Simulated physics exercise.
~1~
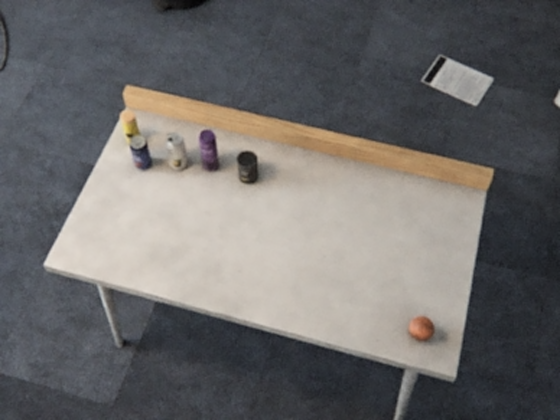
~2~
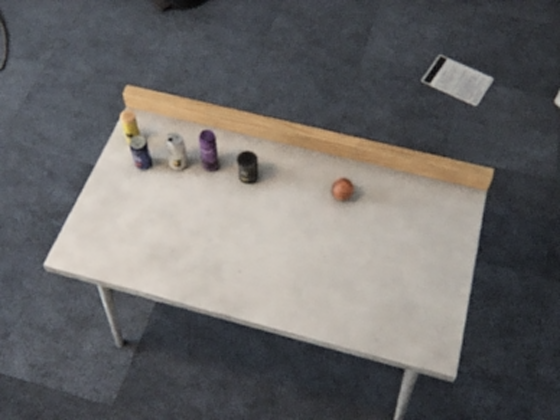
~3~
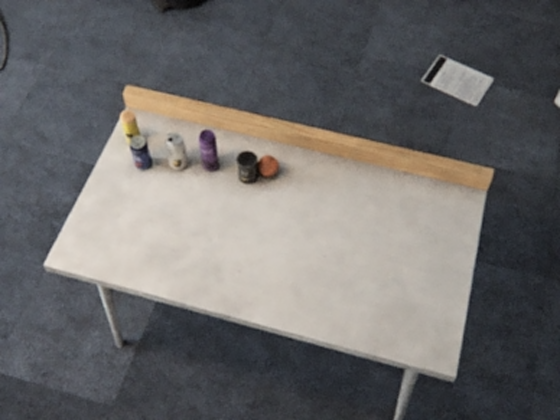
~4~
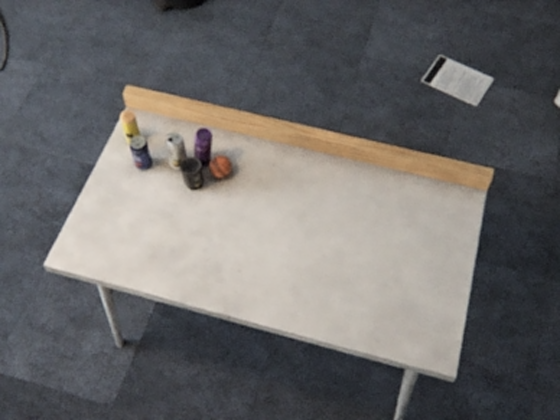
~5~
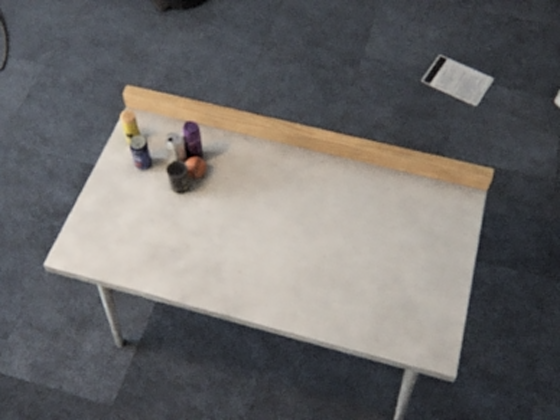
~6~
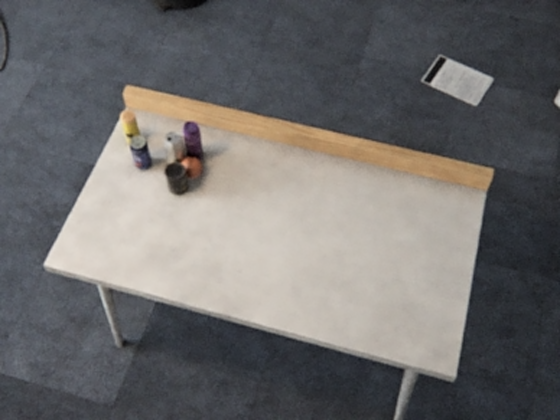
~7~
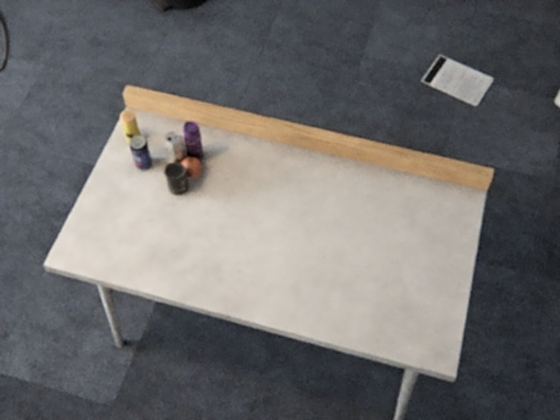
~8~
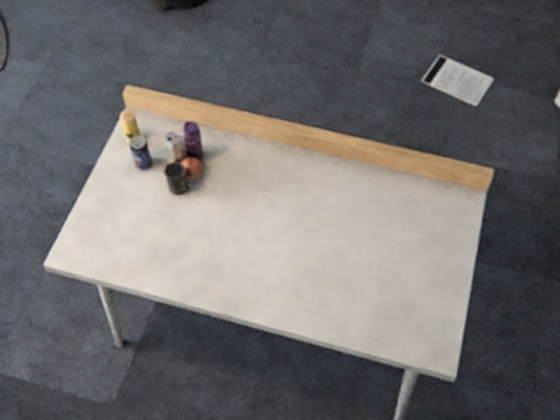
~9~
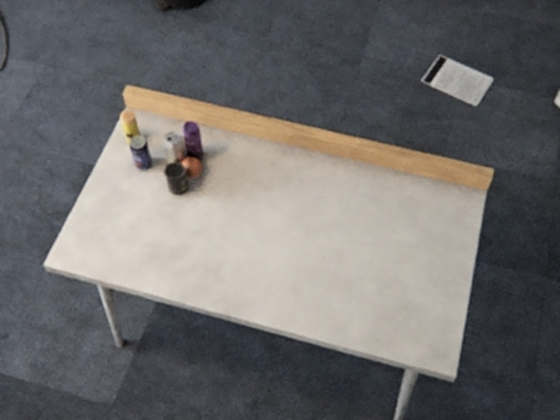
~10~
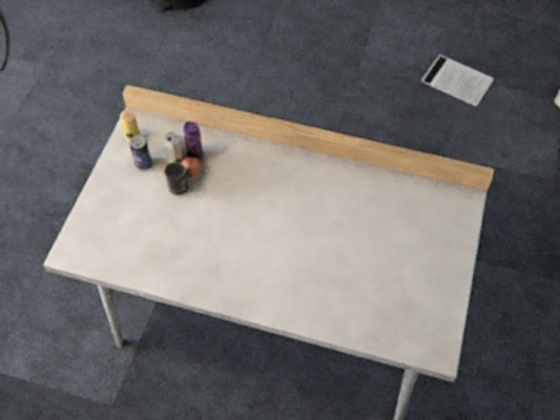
An orange ball rolled up and left across the table, then ran into the black tin and pushed it left, jostling the purple can, before settling among the cluster of small containers, all still upright, with the yellow shaker and blue can unmoved.
